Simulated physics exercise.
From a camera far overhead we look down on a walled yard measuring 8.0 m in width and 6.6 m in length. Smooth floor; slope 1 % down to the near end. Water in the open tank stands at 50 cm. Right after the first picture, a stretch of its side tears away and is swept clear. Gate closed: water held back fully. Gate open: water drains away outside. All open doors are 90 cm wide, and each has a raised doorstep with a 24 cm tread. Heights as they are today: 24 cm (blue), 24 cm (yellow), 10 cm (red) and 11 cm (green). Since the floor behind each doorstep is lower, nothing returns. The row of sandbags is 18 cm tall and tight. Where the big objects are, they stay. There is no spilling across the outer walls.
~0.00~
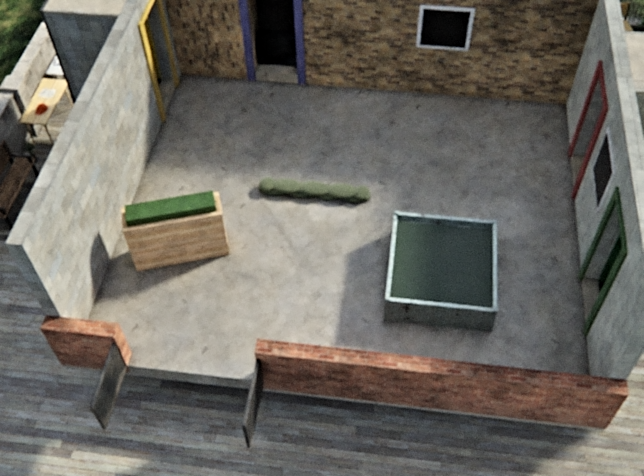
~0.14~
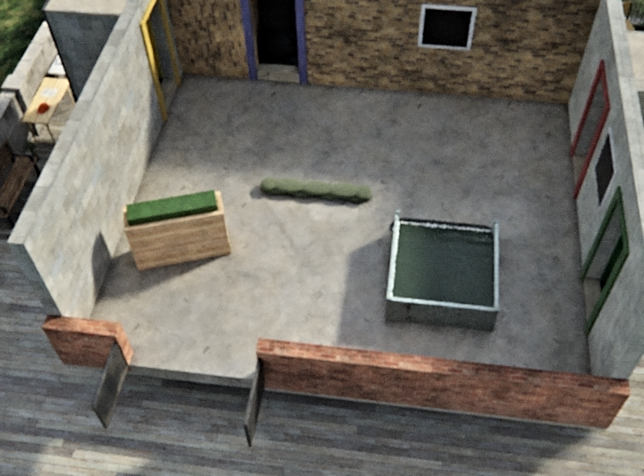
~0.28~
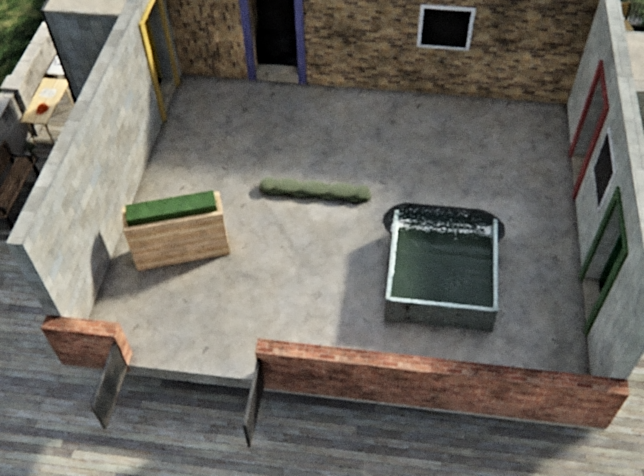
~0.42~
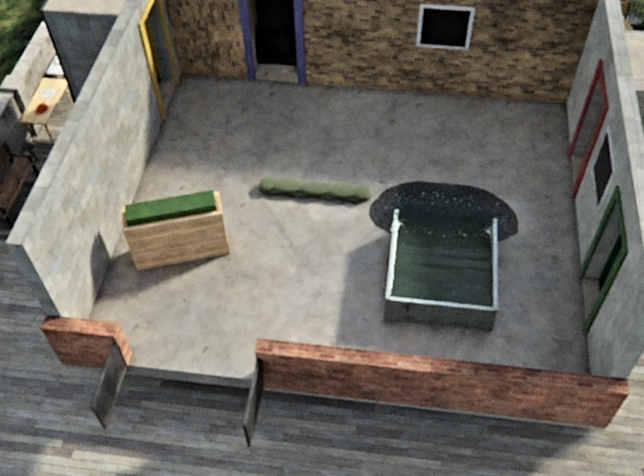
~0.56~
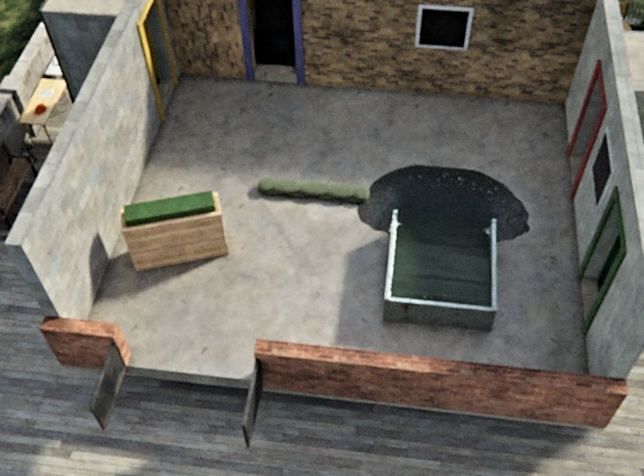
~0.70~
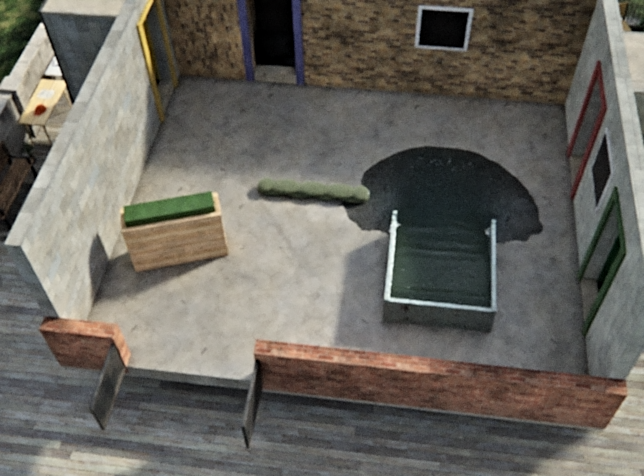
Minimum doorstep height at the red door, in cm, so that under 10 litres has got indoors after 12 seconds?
Approx. 6.5 cm.
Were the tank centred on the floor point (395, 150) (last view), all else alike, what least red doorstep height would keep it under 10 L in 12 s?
About 7.0 centimetres.
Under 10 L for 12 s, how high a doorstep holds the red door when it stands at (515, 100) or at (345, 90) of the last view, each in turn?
In turn: Roughly 13.0 cm, roughly 9.0 cm.
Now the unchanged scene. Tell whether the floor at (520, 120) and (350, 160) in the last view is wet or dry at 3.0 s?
First soaked, then soaked.
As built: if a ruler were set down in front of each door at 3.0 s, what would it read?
Centimetres: Blue = 4, yellow = 0, red = 7, green = 0.
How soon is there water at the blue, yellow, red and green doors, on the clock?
Arrival times - blue: 2.8 s; yellow: 4.0 s; red: 1.6 s; green: 5.5 s.
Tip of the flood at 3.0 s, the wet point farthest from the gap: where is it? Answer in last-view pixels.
Pixel close to (254, 84).
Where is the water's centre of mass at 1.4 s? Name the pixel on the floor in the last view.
The balance point sits at roughly (440, 227).
After 1.4 s water covers 25 % of the floor, deepest (20 cm) near (428, 229); it has not reached the red door.
After 3.0 s water covers 35 % of the floor, deepest (24 cm) near (553, 107); 7 cm at the red door, 0 litres in over its 10 cm doorstep.
After 12.0 s water covers 75 % of the floor, deepest (8 cm) near (157, 244); 2 cm at the red door, 1 litre in over its 10 cm doorstep.
At the red door as built, the water arrived by 1.6 s and peaked near 10 cm at 4.2 s.
Run again over the same 12 s with other heights there, 13 litres in over 6 cm, 7 litres over 7 cm. The limit of 10 litres is kept from about 6.5 cm up.
